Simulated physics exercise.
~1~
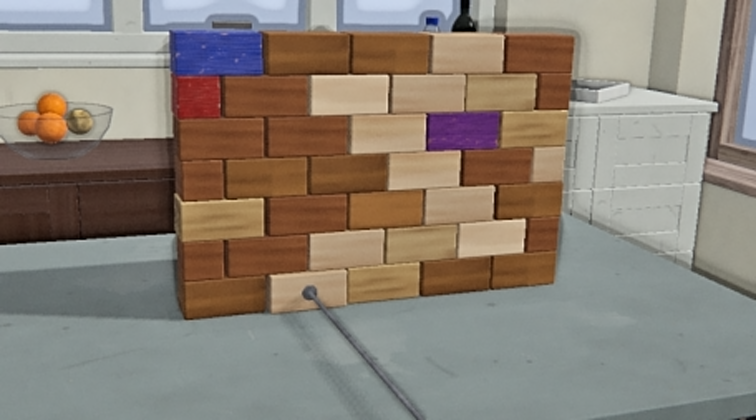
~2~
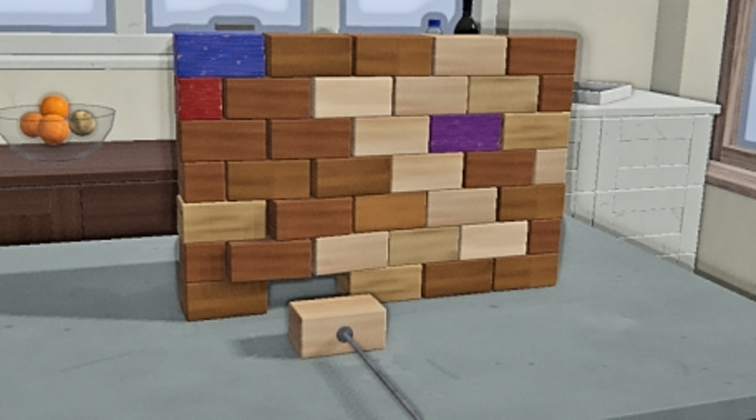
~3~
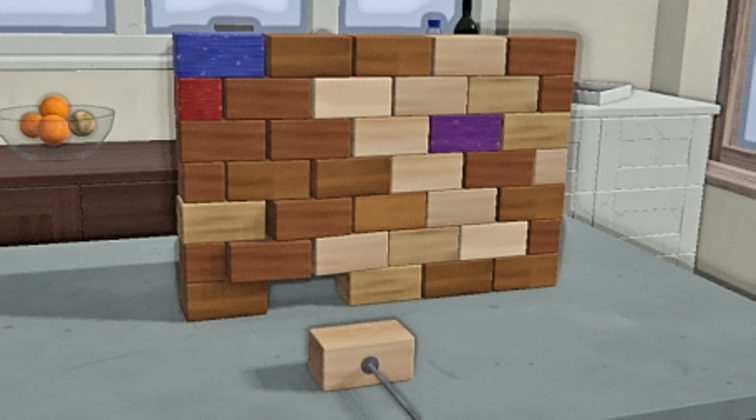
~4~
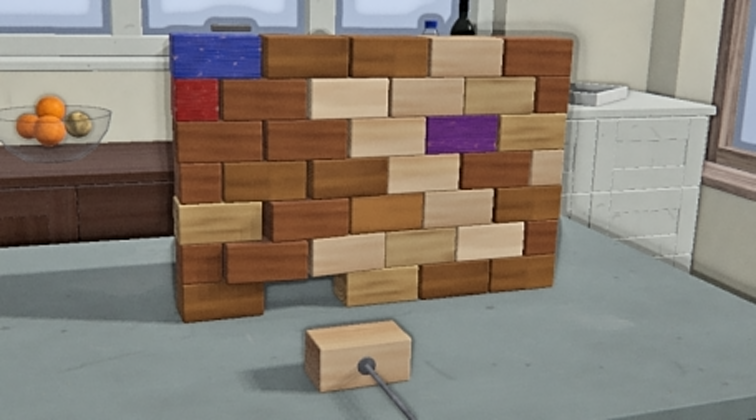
A pale wooden block in the bottom row of a free-standing toy-block wall, left of centre, has a thin grey rod fixed to its front. The wall stands on a grey table in a room, seen from the front by a slightly swaying camera, with a blue block at top left, a red one beneath it and a purple one right of centre. The rod draws the block out toward the viewer and slightly right, leaving a gap. The block slides farther forward, then rests clear of the wall. The wall stays standing over the gap, its blue block still up.
